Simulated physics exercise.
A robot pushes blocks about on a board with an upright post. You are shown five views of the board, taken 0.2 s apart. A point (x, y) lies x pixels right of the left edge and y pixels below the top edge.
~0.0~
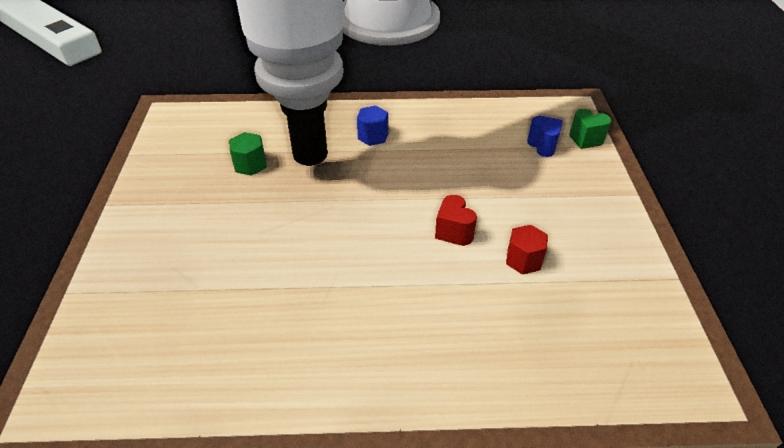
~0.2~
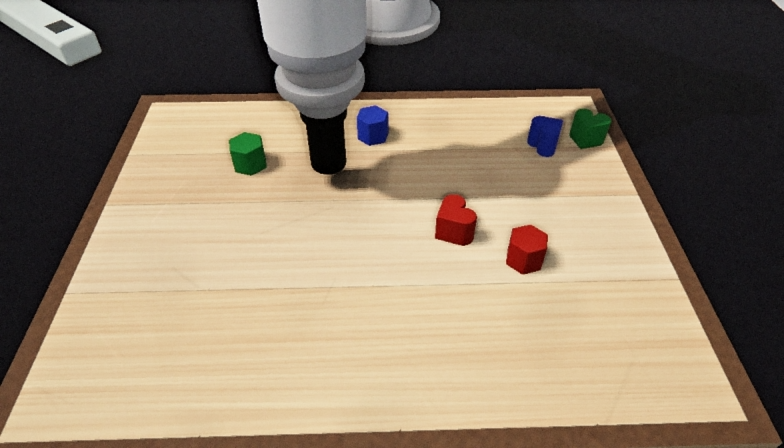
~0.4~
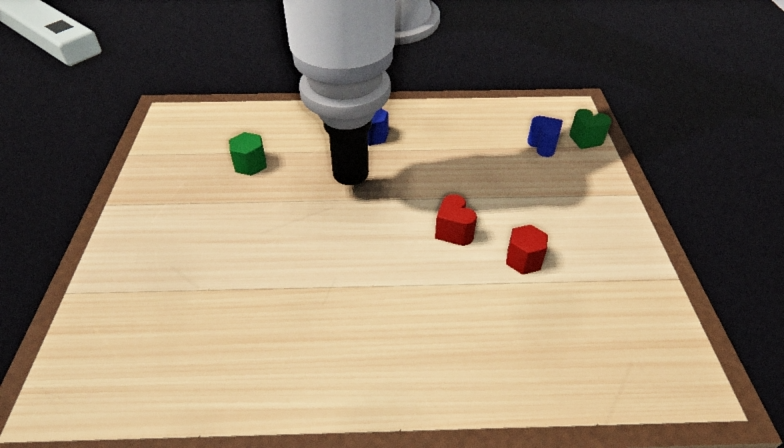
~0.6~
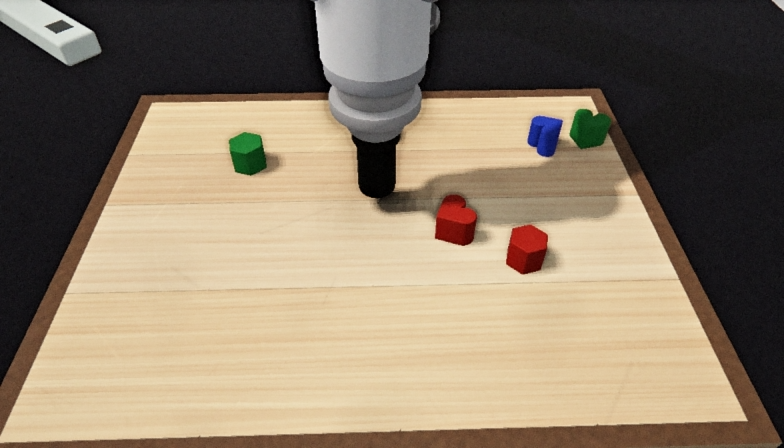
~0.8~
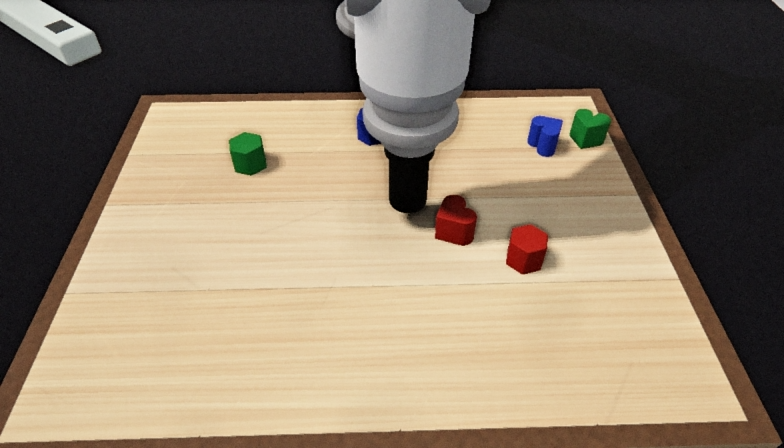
A grey robot arm with a black tip moved slowly right and toward the viewer across a wooden board, nearing the red heart block, while the red, blue and green blocks all stayed still.
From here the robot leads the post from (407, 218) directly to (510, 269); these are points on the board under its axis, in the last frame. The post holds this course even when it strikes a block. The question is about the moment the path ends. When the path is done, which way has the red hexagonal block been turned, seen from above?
It turns clockwise.
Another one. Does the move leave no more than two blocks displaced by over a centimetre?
Yes
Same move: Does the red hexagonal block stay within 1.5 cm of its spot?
Final answer: No.
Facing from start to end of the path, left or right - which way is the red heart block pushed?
The answer is left.
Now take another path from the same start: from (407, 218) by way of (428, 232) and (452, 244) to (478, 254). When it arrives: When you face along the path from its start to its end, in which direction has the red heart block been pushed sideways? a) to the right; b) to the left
The answer is b.
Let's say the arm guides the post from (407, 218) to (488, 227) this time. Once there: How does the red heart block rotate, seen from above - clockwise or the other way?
Looking from above, the answer is clockwise.
On the path given first. One third of the way, post at (442, 218); red heart block at (479, 216), turned 15° anticlockwise.
Two thirds of the way, post at (478, 235); red heart block at (514, 222), turned 40° anticlockwise; red hexagonal block at (547, 242), turned 40° clockwise.
At the end, post at (514, 253); red heart block at (529, 220), turned 60° anticlockwise; red hexagonal block at (554, 244), turned 50° clockwise.
